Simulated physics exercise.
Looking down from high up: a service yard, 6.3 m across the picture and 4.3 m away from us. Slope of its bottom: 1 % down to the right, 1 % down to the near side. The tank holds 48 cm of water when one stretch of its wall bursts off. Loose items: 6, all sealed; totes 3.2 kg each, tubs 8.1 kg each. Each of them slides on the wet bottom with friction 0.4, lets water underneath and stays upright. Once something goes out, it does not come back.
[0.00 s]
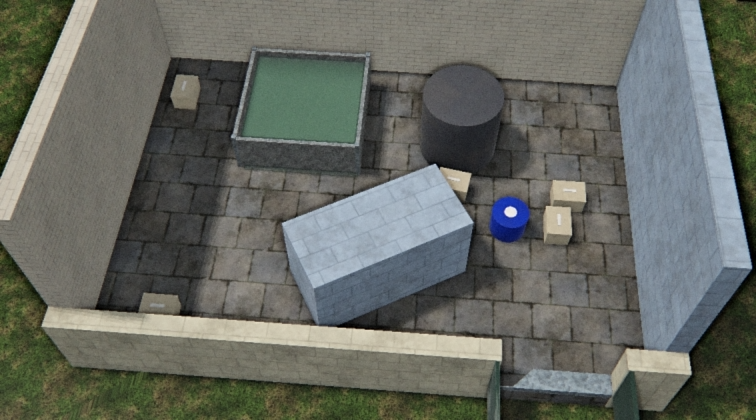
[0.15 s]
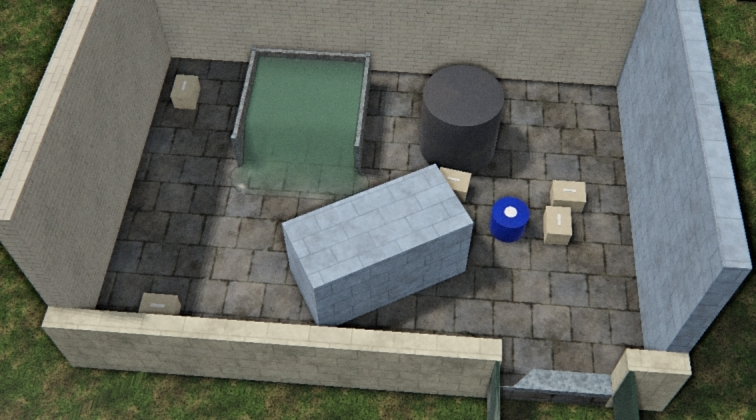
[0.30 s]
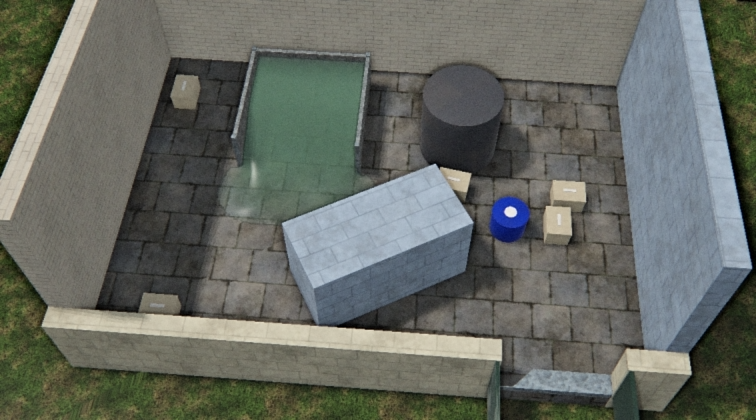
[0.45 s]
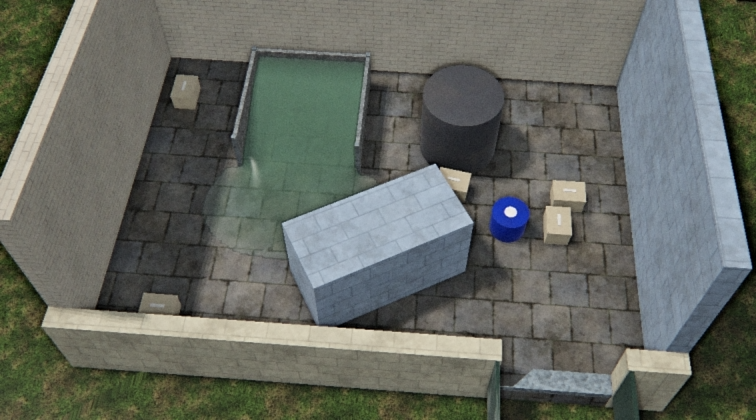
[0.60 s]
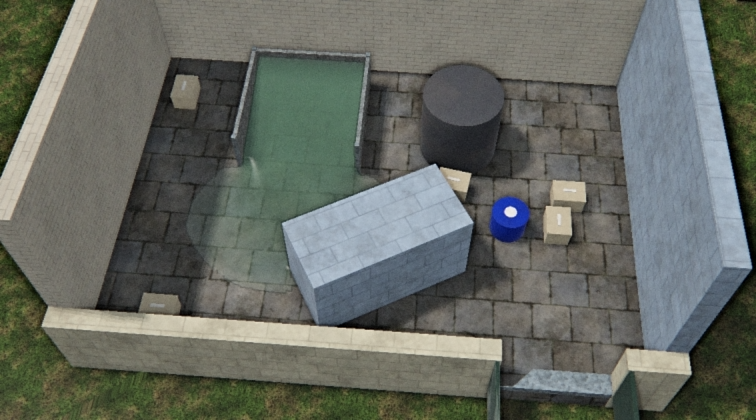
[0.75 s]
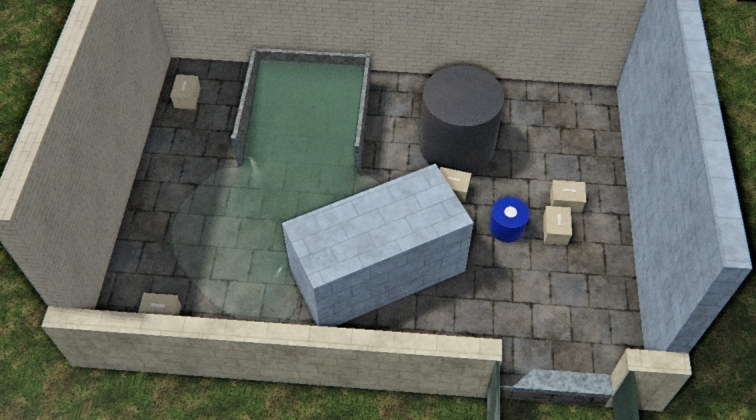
Greenish water bursts from the front of a square stone tank at the back left of a walled, paved yard, seen from high above. A dark round cylinder, a blue tub, several pale boxes and a large pale-blue block stand around it. The water spreads forward and leftward in a thin, rounded sheet, reaching the block's left side, while the objects and camera stay still.
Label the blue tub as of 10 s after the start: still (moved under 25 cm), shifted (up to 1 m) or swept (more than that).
Still.
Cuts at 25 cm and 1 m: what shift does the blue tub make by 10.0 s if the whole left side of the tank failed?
So, for the blue tub: It holds steady.
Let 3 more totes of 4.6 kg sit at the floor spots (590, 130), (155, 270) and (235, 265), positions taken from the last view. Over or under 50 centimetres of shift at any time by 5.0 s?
Taking them in the order given: Falls short, exceeds it and exceeds it.
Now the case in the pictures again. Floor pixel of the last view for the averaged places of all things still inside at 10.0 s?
I'd put it close to (432, 172) in the last view.
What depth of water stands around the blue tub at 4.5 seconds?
3 cm, roughly.
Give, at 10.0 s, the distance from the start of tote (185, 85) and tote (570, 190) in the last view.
First 40 cm, then 100 cm.
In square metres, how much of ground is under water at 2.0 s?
Somewhere about 10.5 m2, give or take.
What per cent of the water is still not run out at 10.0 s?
I'd say some 94 percent hasn't gone yet.
After 2.0 s the blue tub is near (510, 212), 0.0 m from its start, aground; 0 of 6 are out; 1 afloat.
After 4.5 s the blue tub is near (510, 212), 0.0 m from its start, aground; 0 of 6 are out; 4 afloat.
After 7.0 s the blue tub is near (510, 212), 0.0 m from its start, aground; 0 of 6 are out; 3 afloat.
After 10.0 s the blue tub is near (510, 212), 0.0 m from its start, aground; 0 of 6 are out; 5 afloat.
